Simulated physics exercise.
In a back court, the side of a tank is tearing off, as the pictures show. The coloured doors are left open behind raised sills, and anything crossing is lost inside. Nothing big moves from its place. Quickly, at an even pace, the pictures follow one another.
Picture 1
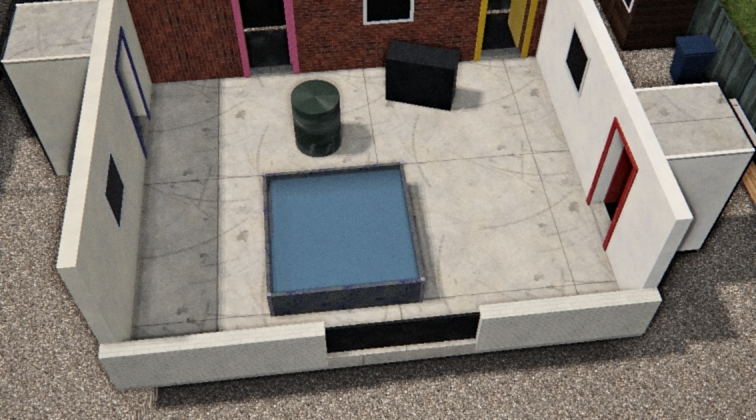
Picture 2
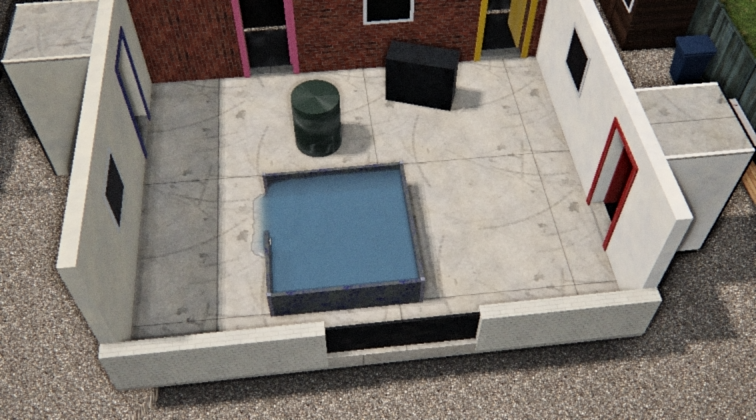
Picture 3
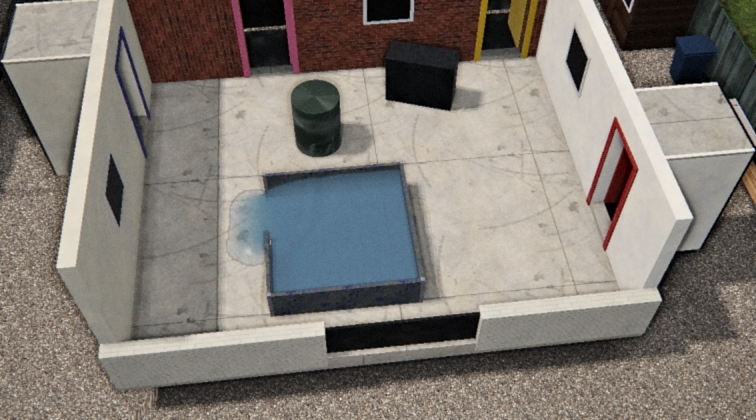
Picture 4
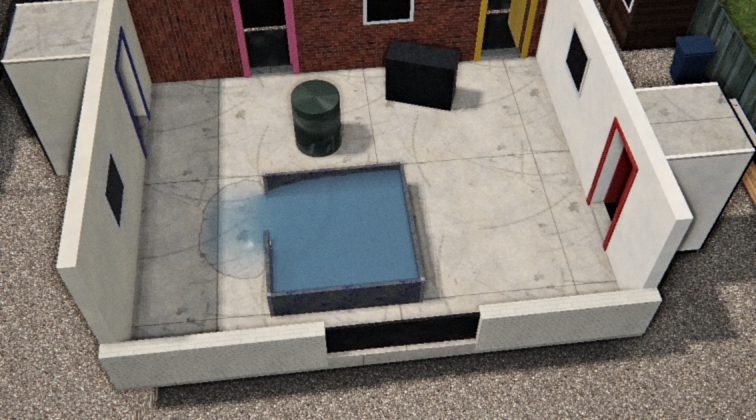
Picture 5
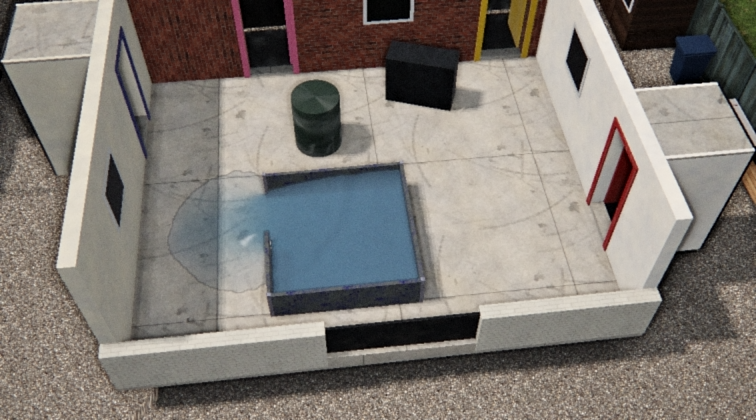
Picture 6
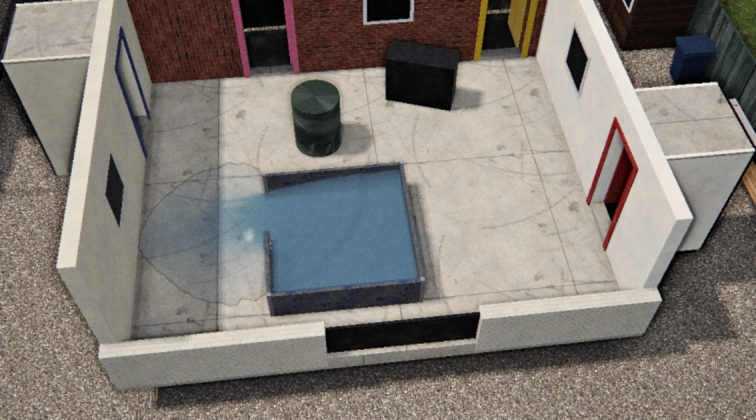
A square tank of blue water in a walled courtyard opening on its left side, water spreading leftward across the pale floor.
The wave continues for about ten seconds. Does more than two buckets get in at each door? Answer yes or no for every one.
Red door: No, pink door: Yes, yellow door: No, blue door: No.
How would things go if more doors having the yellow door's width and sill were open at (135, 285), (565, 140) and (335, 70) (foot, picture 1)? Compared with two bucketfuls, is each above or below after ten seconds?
Door by door: Ends up above, ends up below, ends up below.
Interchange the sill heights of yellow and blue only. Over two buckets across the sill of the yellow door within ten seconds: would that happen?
As I read it, the yellow door admits less.
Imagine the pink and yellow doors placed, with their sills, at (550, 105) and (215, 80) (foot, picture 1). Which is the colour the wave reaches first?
First: The blue one.
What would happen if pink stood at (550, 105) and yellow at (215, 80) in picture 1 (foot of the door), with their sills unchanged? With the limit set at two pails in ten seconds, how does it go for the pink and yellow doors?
I reckon the pink door is safe, and the yellow door breaks the limit.
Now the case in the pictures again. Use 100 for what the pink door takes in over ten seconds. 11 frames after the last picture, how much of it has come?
Approximately 0 per cent.
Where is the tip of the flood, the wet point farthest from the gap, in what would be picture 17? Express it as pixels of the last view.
The farthest point of the front sits at (152, 92).
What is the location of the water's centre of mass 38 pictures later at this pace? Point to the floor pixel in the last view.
My guess is about (285, 216).
A moment on, water covers 15 % of the floor; the red door not reached, the pink door not reached, the yellow door not reached, the blue door not reached.
Next, water covers 20 % of the floor; the red door not reached, the pink door not reached, the yellow door not reached, the blue door wet at the sill, nothing in.
Then, water covers 30 % of the floor; the red door not reached, the pink door wet at the sill, nothing in, the yellow door not reached, the blue door wet at the sill, nothing in.
Later, water covers 60 % of the floor; the red door not reached, the pink door under two buckets in, the yellow door not reached, the blue door wet at the sill, nothing in.
In the end, water covers 90 % of the floor; the red door wet at the sill, nothing in, the pink door over two buckets in, the yellow door wet at the sill, nothing in, the blue door wet at the sill, nothing in.
